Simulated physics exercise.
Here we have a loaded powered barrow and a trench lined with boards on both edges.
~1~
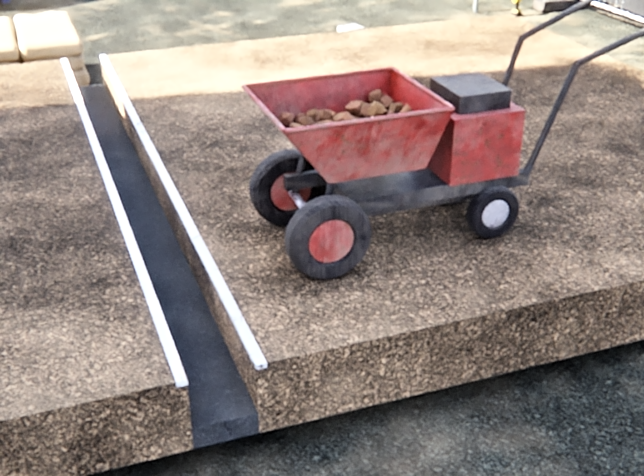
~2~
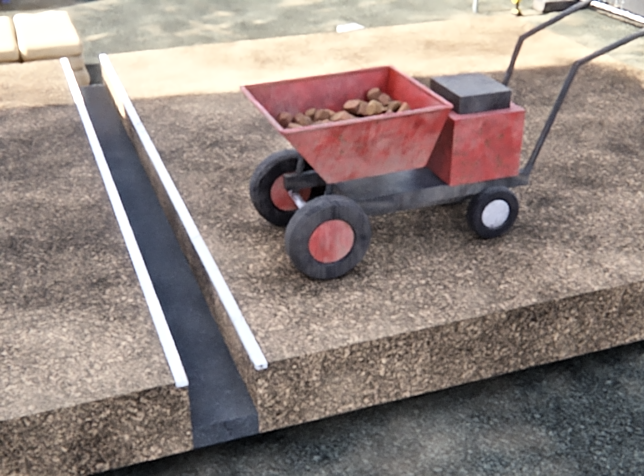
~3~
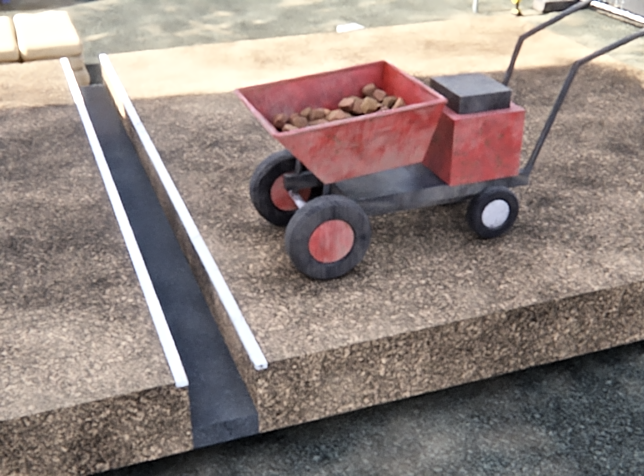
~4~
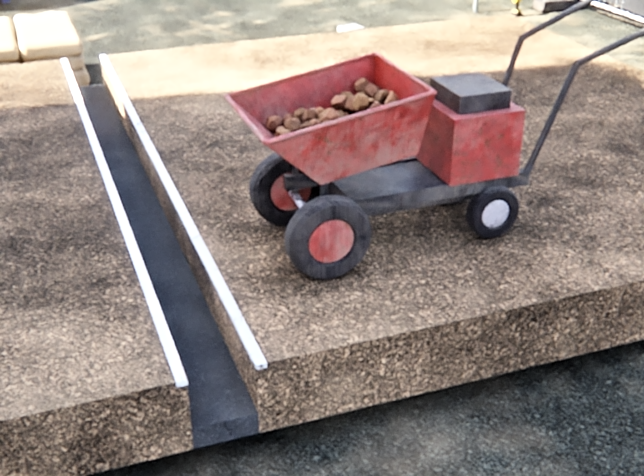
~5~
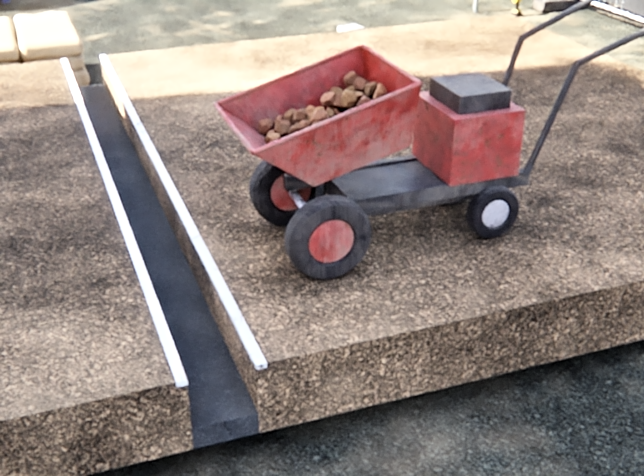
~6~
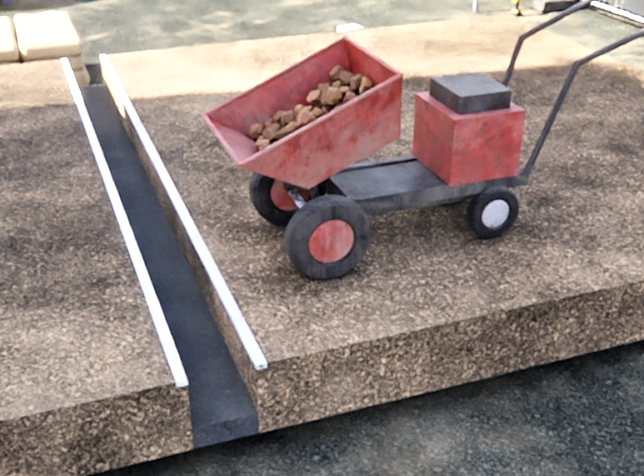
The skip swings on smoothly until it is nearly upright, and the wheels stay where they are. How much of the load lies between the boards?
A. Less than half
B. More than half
Answer: B.
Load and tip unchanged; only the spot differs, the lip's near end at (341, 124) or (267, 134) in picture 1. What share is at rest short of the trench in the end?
20 % and 0 %, in that order.
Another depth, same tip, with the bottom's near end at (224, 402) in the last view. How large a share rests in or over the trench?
I'd say roughly 70 in a hundred.
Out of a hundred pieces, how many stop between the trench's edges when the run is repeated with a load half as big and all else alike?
Close to 100 percent.
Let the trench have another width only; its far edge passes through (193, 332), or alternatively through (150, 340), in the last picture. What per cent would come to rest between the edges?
I'd put it near 30 in a hundred, then near 100 in a hundred.
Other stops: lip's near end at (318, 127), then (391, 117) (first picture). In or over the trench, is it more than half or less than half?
Spot 1 gives the bigger portion, spot 2 gives the minor portion.
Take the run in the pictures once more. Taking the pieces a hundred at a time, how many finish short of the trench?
Close to 0 in a hundred.
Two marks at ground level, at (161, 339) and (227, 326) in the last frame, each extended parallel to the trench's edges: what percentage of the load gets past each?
Respectively 10 and 90 percent.
Shortly afterwards, skip tipped steeply; the whole lot in the skip.
Next, skip tipped right over; near two thirds in the skip; near a third in or heaped over the trench; a little beyond it.
Some moments later, skip tipped right over; the bulk in or heaped over the trench; a little beyond it.
In the end, skip tipped right over; the bulk in or heaped over the trench; a little beyond it.
